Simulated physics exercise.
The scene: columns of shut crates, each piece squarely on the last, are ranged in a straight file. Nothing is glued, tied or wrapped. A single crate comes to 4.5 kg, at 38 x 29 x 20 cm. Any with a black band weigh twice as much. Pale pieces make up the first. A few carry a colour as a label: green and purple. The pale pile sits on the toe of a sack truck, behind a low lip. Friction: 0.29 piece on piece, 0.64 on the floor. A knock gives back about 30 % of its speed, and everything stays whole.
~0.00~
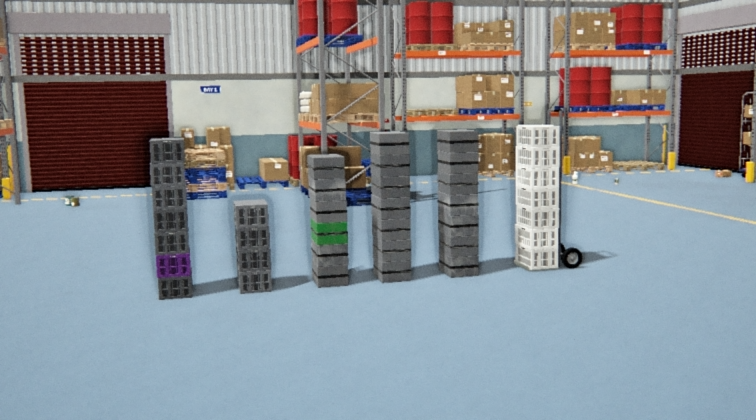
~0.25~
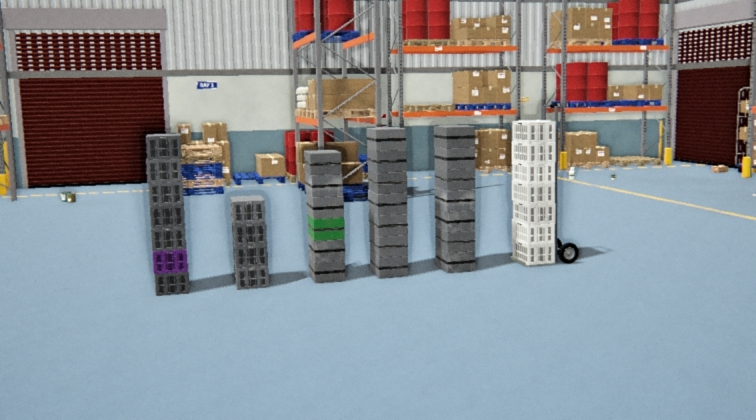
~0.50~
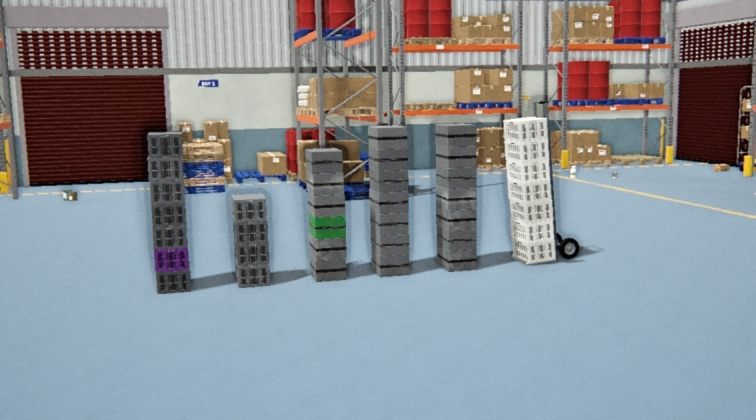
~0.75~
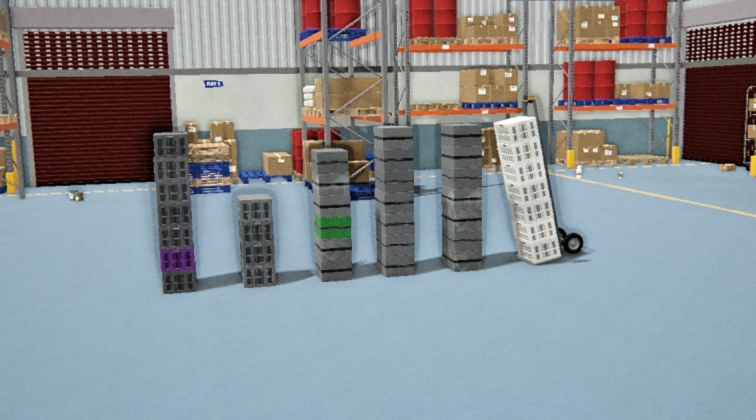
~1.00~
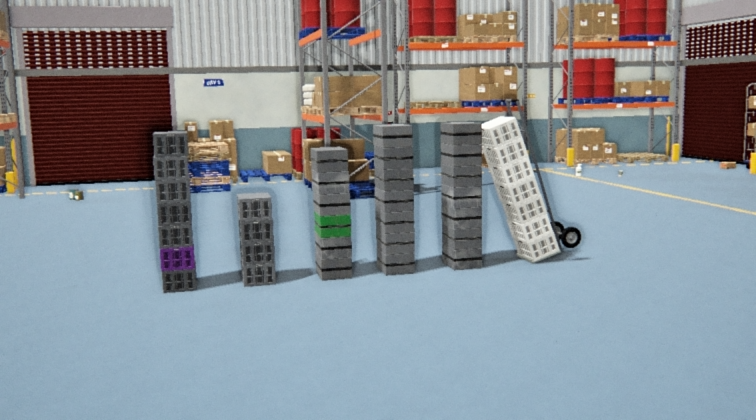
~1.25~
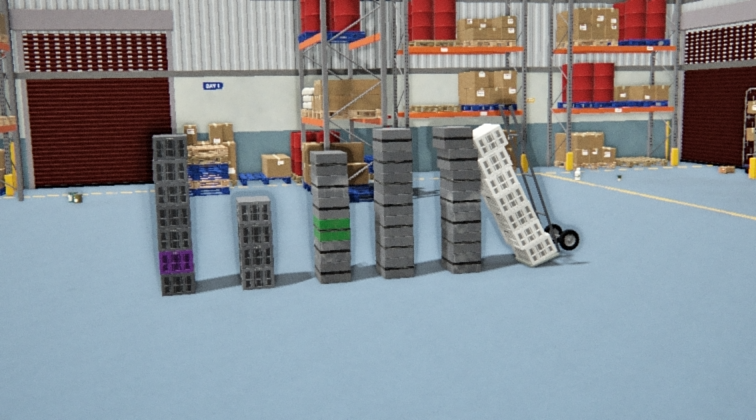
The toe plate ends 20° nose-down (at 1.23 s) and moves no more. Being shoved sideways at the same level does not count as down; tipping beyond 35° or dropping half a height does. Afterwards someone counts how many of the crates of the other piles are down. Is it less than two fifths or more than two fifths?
The part is upwards of two fifths.
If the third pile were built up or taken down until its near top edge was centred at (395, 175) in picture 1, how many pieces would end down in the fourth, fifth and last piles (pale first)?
In that case fourth 6, fifth 3, last 7.
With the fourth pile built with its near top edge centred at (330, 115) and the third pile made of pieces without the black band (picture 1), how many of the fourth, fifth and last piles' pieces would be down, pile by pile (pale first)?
Then fourth 8, fifth 4, last 6.
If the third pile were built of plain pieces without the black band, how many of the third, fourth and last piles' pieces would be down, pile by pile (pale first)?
In that case third 6, fourth 6, last 7.
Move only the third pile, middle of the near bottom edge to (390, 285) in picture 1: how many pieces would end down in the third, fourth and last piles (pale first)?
In that case third 7, fourth 6, last 6.
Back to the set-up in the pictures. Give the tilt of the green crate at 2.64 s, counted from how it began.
About 0°.
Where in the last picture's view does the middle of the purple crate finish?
Near (108, 277).
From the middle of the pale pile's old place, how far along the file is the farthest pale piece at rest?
Some 170 cm.
Around 2.64 s, 7 of the pale pile down; none of the 31 other crates down, 13 disturbed.
Around 3.52 s, 6 of the pale pile down; 13 of the 31 other crates down; green crate tipped 23°.
Around 4.42 s, 6 of the pale pile down; 27 of the 31 other crates down; purple crate tipped 49°, 13 cm lower; green crate tipped 39°, 26 cm lower.
Finally (5.8 s), 6 of the pale pile down; 27 of the 31 other crates down; purple crate tipped 39°, 13 cm lower; green crate tipped 39°, 26 cm lower. That is 87 per cent. Seen by the last camera, middles, purple crate near (108, 277), green crate near (275, 257).
